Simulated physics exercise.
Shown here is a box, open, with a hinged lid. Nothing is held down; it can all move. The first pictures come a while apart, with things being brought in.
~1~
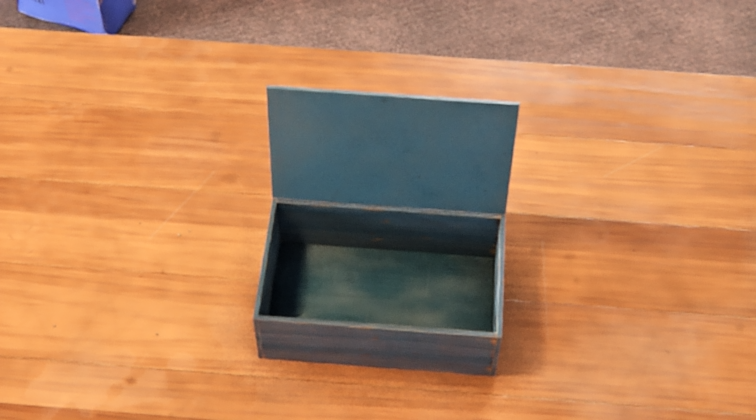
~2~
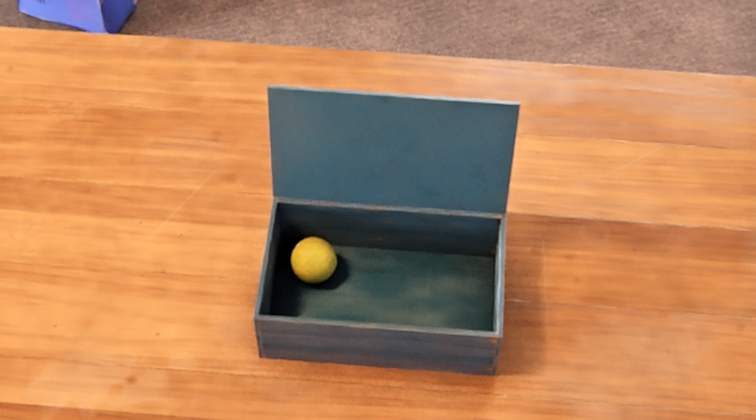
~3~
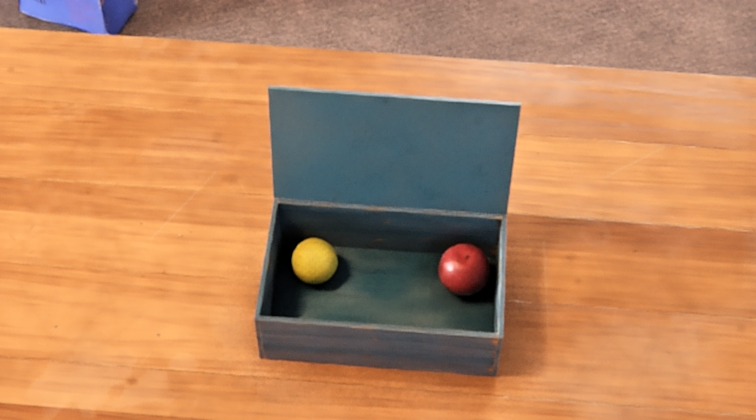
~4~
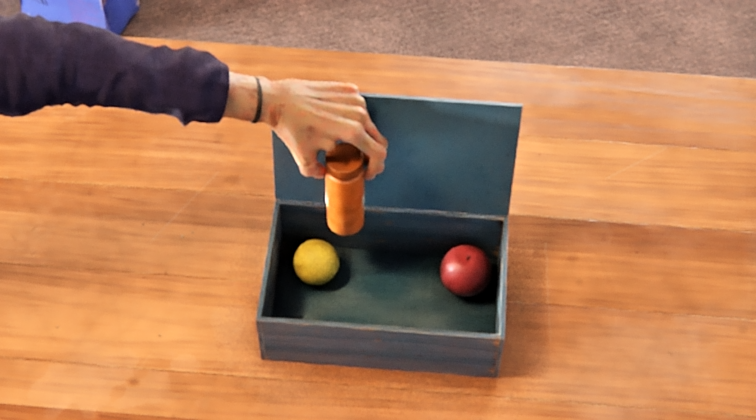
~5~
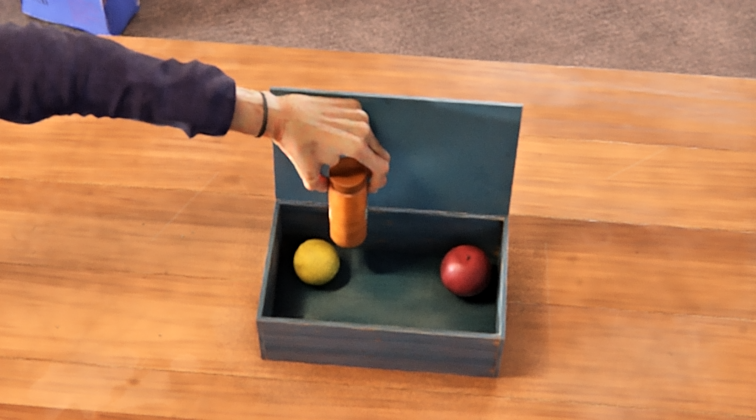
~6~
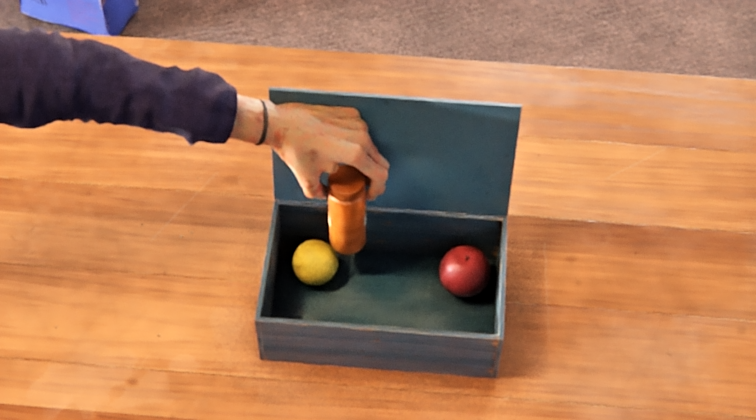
A yellow ball and a red ball appear in an open box, then a hand lowers an orange shaker.
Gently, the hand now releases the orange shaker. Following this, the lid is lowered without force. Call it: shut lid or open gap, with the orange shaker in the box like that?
Shut lid.
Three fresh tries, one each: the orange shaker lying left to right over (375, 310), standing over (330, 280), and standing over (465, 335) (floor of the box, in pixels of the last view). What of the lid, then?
On the first go the lid comes to rest closed, on the second it comes to rest closed, on the third it is stopped short.
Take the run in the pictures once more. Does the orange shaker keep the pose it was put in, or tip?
In the end, the orange shaker winds up askew.
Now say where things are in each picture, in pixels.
The last thing is not in view yet, in the first frame.
The last thing is not in view yet; yellow lemon (314, 260), in the second frame.
The last thing is not in view yet; yellow lemon (314, 261), in the third frame.
Still above its spot; orange shaker (345, 190); yellow lemon (316, 262), in the fourth frame.
Still above its spot; orange shaker (348, 203); yellow lemon (316, 262), in the fifth frame.
In place under the hand; orange shaker (347, 211); yellow lemon (315, 263), in the sixth frame.
Then, 0.90 s on from there, lid starting down; orange shaker on its side near (414, 315); yellow lemon shifted a little.
Then, 1.70 s on from there, lid 46° above the rim; orange shaker on its side near (414, 316); yellow lemon shifted a little.
In the end, lid shut; toppled in the box, orange shaker; the other 2 unmoved. At the end, from the last picture's camera, orange shaker near (414, 316).
